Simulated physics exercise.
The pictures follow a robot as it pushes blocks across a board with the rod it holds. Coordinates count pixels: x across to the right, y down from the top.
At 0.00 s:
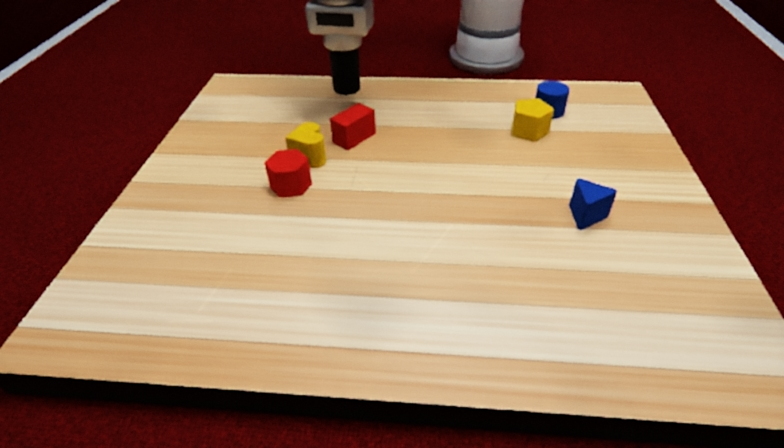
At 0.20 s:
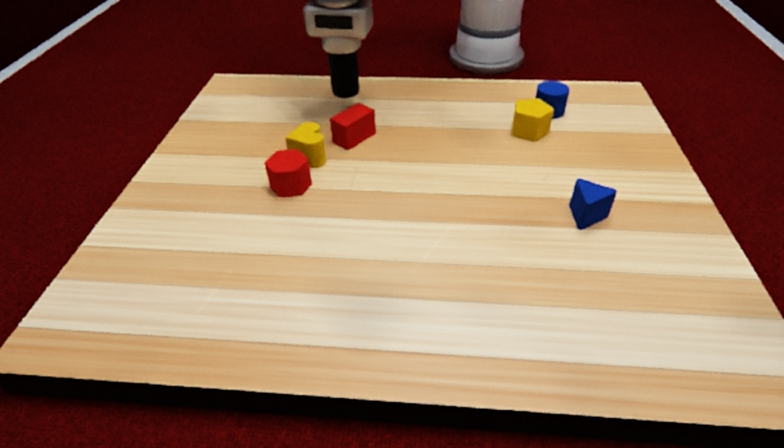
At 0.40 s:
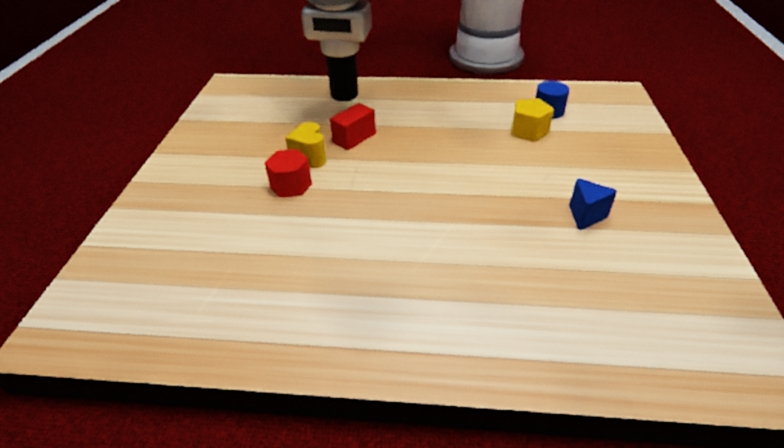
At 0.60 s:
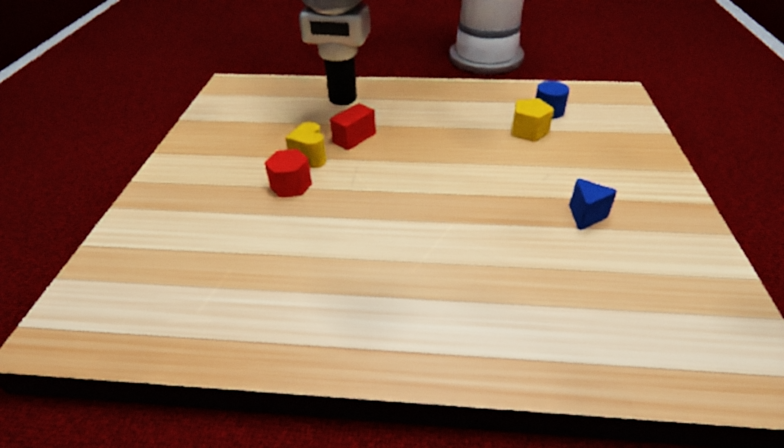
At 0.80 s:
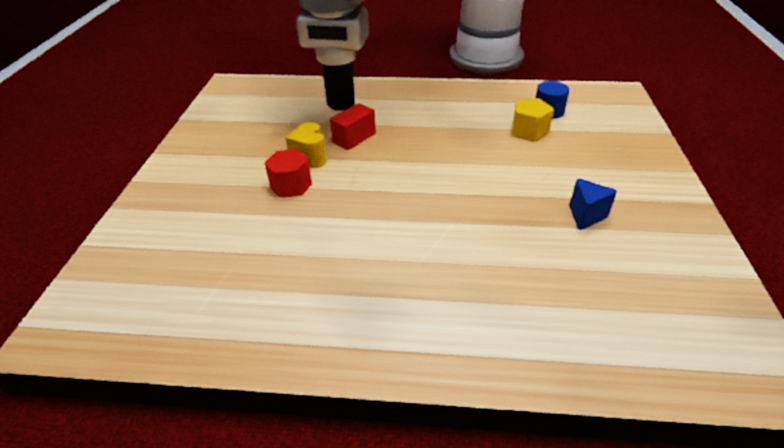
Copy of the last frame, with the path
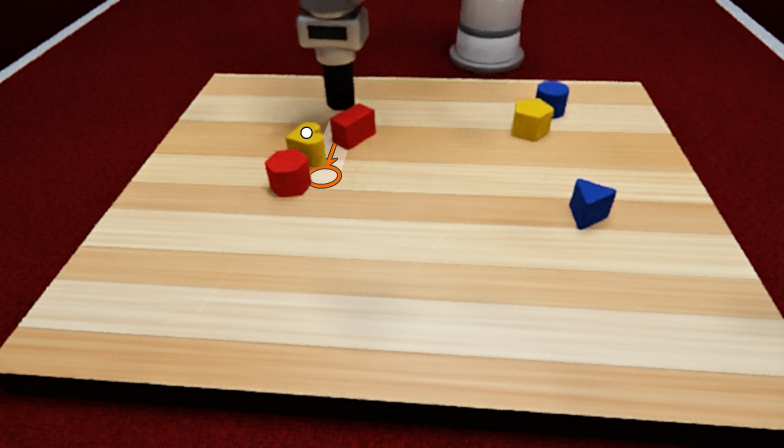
A robot arm with a black rod tip reaches over the far edge of a pale striped wooden board on a dark red floor, seen from above the near side. Left of centre sit a red hexagonal block, a yellow heart and a red oblong; to the right are yellow and blue blocks. The rod moves slightly nearer and left while the blocks and camera stay still.
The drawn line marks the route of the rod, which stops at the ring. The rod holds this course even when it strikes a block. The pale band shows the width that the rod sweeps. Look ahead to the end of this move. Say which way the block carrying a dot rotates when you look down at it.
Looking down, it rotates clockwise.
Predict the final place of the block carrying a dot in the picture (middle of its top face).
(293, 143)
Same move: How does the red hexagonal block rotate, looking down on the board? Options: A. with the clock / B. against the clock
I'll go with B - against the clock.
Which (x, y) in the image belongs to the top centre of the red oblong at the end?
That would be at about pixel (359, 124).
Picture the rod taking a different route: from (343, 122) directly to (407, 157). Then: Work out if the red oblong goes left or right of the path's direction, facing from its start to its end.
It heads right.
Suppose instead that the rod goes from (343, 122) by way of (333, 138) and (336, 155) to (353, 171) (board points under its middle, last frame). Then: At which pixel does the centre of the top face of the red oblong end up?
Its top centre lands on (362, 123).
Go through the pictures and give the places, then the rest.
The first picture shows rod tip (347, 90); block tops, red hexagonal block (286, 160); yellow heart block (307, 133); red oblong (352, 114).
The second picture shows rod (346, 92); blocks unchanged.
The third picture shows rod (345, 96); blocks unchanged.
The fourth picture shows rod (343, 100); blocks unchanged.
The fifth picture shows rod (341, 104); red hexagonal block (286, 160); yellow heart block (307, 133); red oblong (352, 114).
Path on the board, in a line from (343, 122) to (323, 176); the dot is on the yellow heart block.
What follows on the original path. One third of the way, rod (335, 121); red oblong (356, 121), turned 20° anticlockwise.
Two thirds of the way, rod (328, 139); yellow heart block (297, 139); red oblong (359, 124), turned 35° anticlockwise.
At the end, rod (321, 158); red hexagonal block (277, 166), turned 20° anticlockwise; yellow heart block (293, 143), turned 30° clockwise; red oblong (359, 124), turned 35° anticlockwise.
